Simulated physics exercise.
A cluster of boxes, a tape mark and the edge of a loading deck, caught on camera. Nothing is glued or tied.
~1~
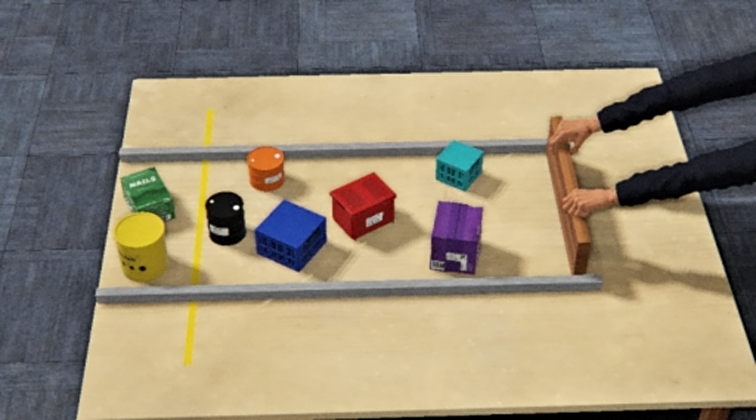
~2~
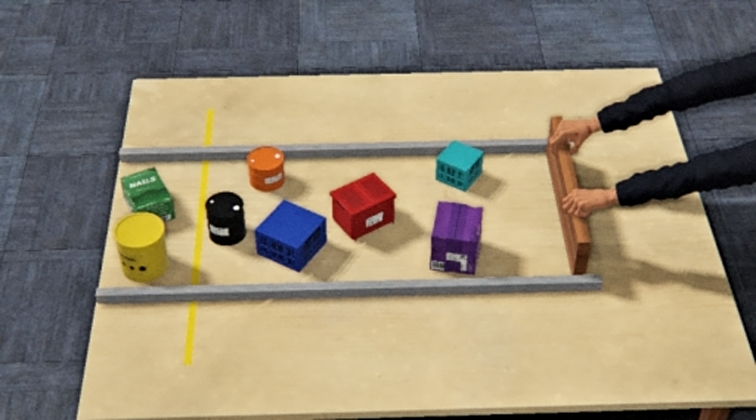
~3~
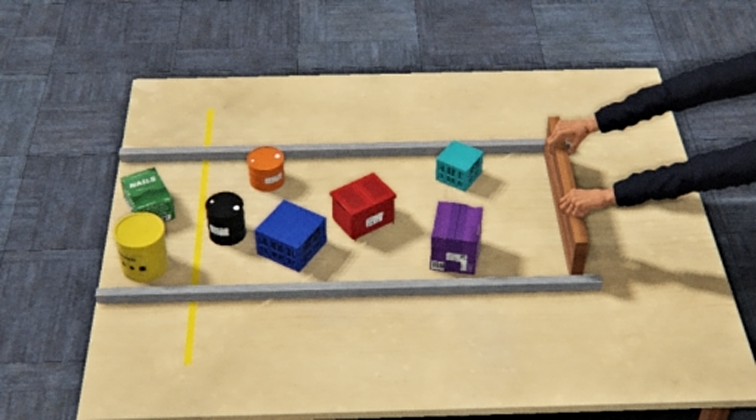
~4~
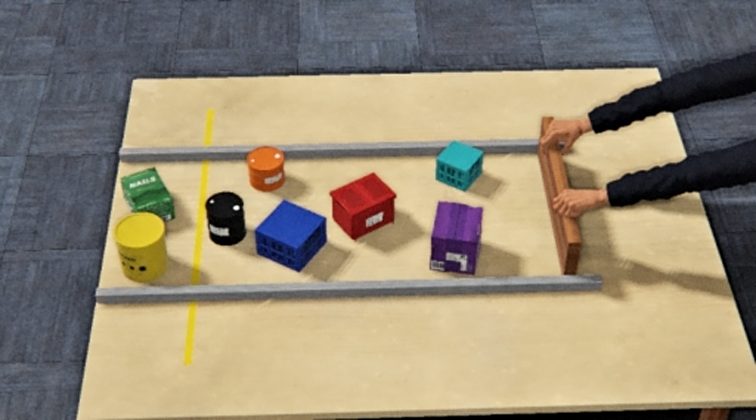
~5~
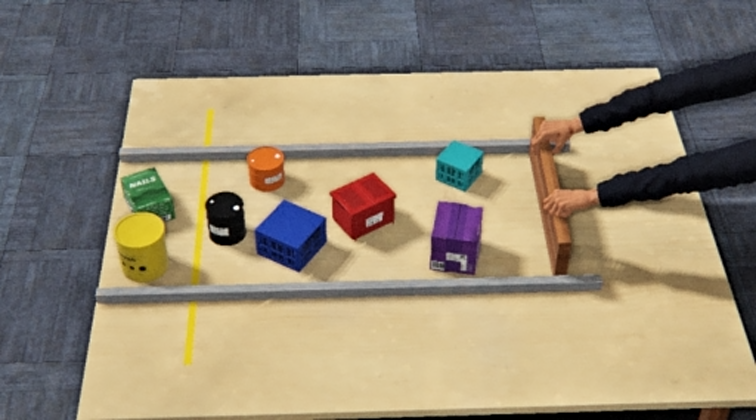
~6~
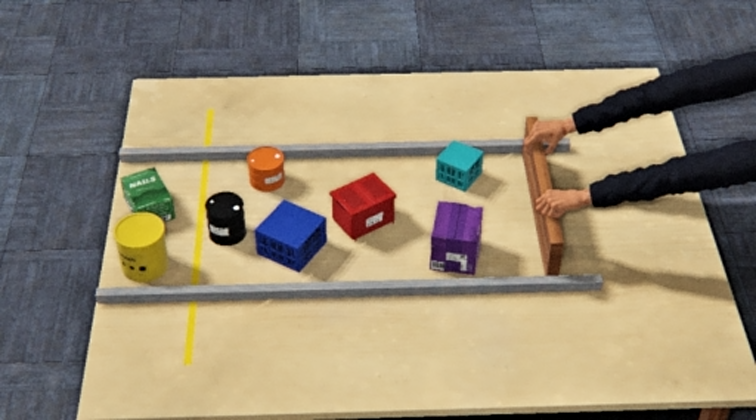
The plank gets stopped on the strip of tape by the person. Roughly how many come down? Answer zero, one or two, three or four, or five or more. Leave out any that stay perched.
One or two.
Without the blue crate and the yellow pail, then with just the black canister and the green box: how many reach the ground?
You'd see 0 fallen, and 1 in the other try.
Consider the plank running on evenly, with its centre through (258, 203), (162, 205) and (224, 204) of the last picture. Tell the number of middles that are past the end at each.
Place by place: 0, 5 and 2.
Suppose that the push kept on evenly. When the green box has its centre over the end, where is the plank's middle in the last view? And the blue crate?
For the green box, about (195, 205); for the blue crate, about (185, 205).
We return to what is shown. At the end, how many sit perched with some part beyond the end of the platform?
You'd get 2.
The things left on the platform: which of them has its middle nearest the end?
The one is the green box.
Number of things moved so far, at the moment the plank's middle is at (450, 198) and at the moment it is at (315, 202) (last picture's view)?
That gives 2 for the first and 6 for the second.
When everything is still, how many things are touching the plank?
At rest, 3 are in contact.
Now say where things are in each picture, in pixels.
Green box (148, 198); yellow pail (142, 248); black canister (226, 219); plank (567, 195); tape (200, 224), in the first picture.
Yellow pail (142, 248); turquoise crate (459, 166), in the second picture.
Black canister (226, 219); blue crate (291, 236), in the third picture.
Green box (148, 198); orange canister (266, 169), in the fourth picture.
Yellow pail (142, 248); red tote (363, 207), in the fifth picture.
Green box (148, 198); yellow pail (142, 248); black canister (226, 219); plank (542, 196); tape (200, 224), in the sixth picture.
Early on, none off yet; green box at rest near (148, 198); yellow pail at rest near (142, 248); black canister at rest near (226, 219).
Finally, the number that fall off is one or two; lost, black canister and yellow pail.
